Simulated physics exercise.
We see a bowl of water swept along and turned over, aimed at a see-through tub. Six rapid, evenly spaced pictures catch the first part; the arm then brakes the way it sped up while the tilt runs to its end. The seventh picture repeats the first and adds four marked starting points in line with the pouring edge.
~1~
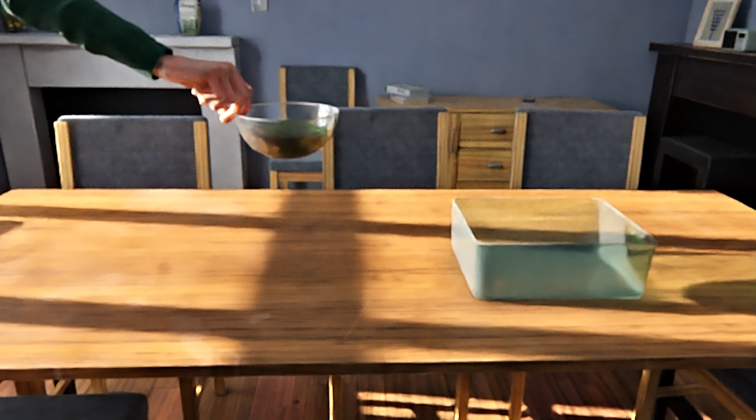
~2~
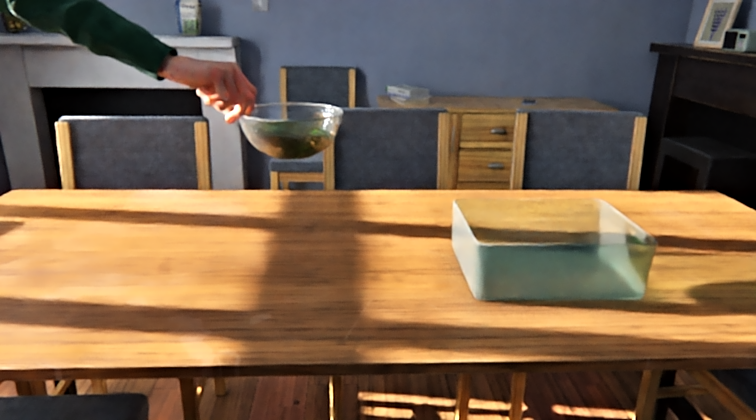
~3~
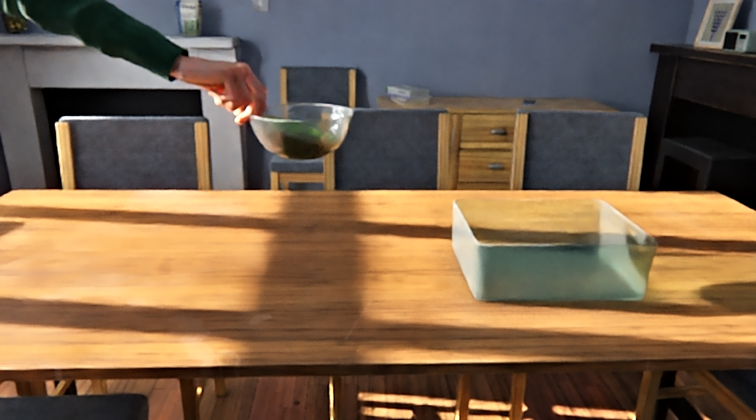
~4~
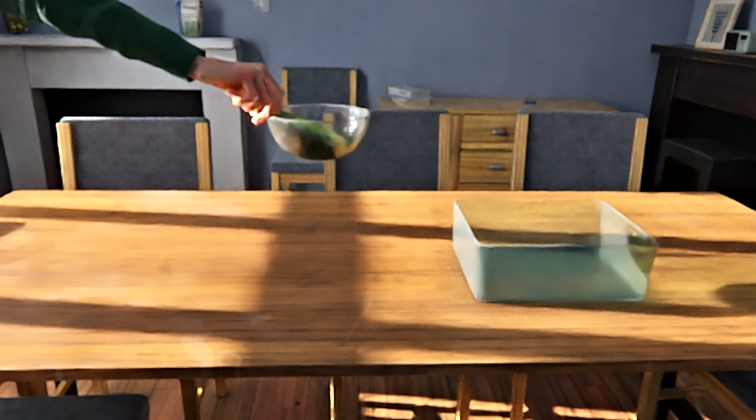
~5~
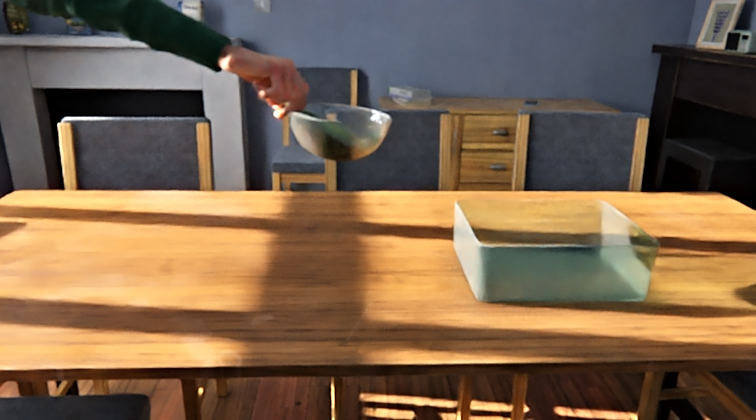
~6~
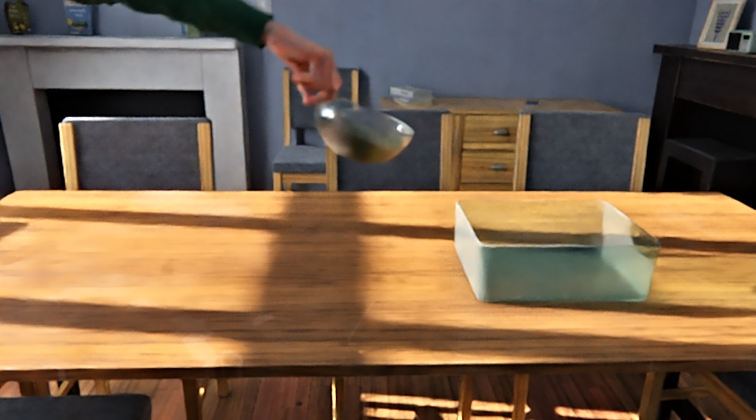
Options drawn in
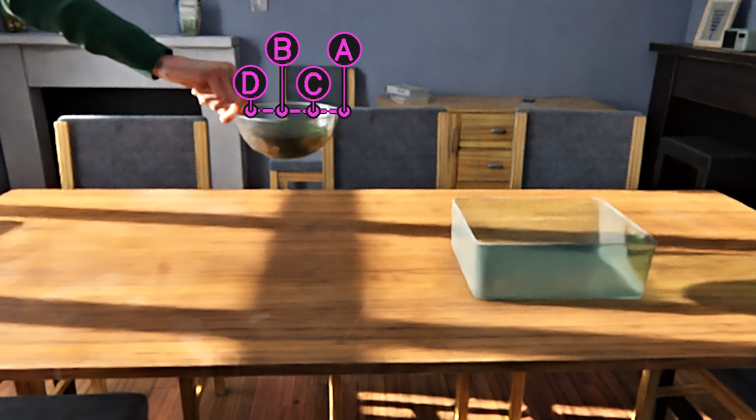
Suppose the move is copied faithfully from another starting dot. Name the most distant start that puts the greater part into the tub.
C will do.
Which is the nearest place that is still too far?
Here it is place B.
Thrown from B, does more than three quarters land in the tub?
No, it does not.
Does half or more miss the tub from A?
No, not at all.
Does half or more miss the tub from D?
Yes, that goes wrong.
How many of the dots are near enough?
Two of the four.
In magenta, A at (344, 111); B at (282, 110); C at (313, 111); D at (250, 110).
For place A, about 82 % lands in the tub, 7 % falls short and 11 % goes beside or beyond.
For place B, about 31 % lands in the tub, 65 % falls short and 4 % goes beside or beyond.
For place C, about 66 % lands in the tub, 26 % falls short and 9 % goes beside or beyond.
For place D, about 0 % lands in the tub, 98 % falls short.
